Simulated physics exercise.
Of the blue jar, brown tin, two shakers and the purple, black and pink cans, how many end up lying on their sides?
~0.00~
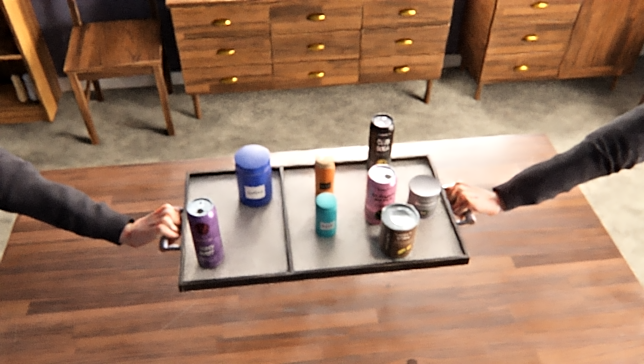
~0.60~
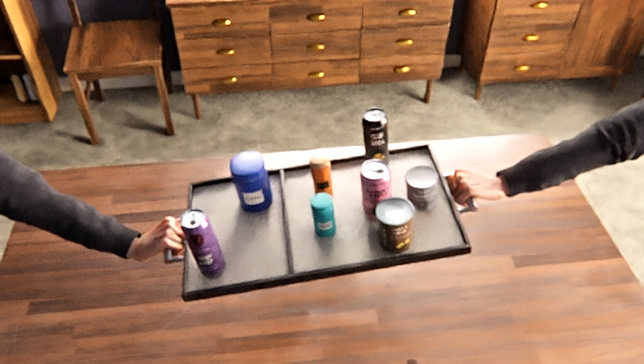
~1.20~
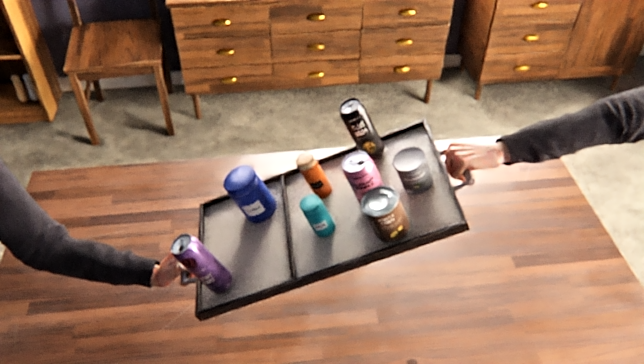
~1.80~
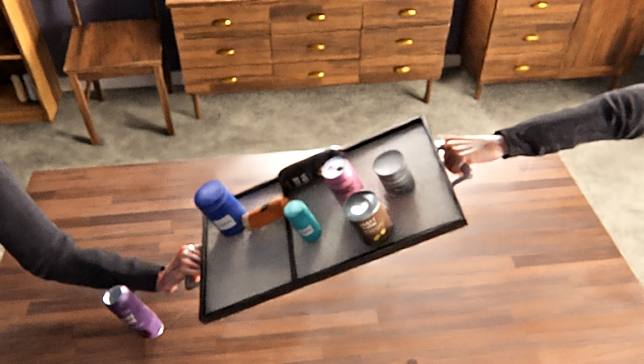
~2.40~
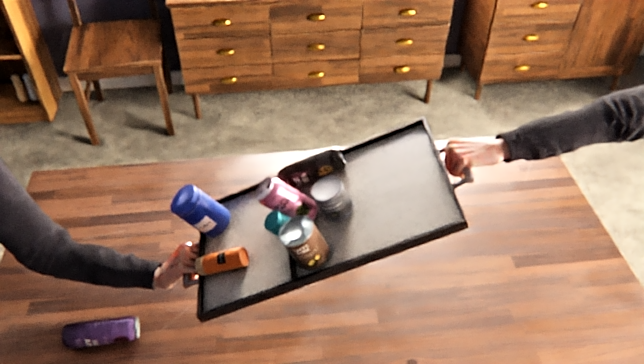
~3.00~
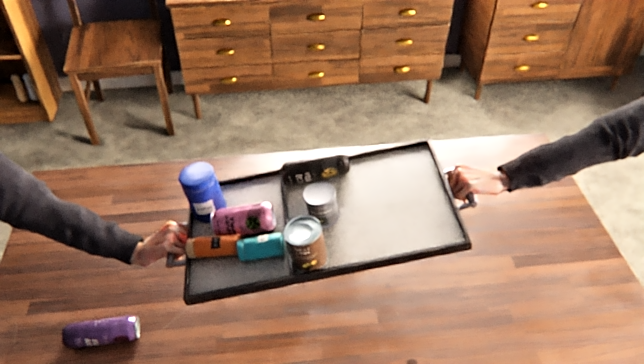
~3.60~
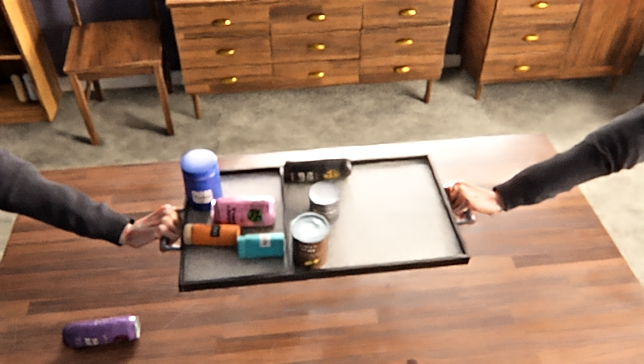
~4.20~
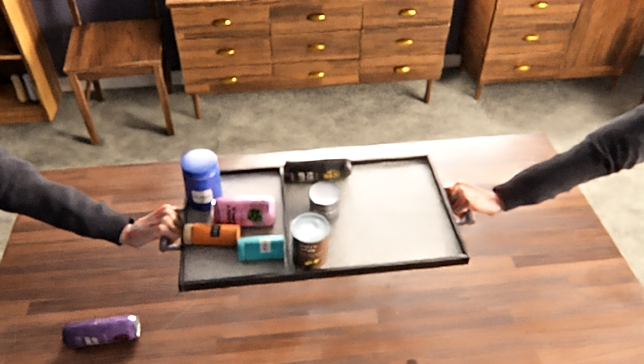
Five of them end on their sides. They are the purple, black and pink cans and the orange and turquoise shakers.
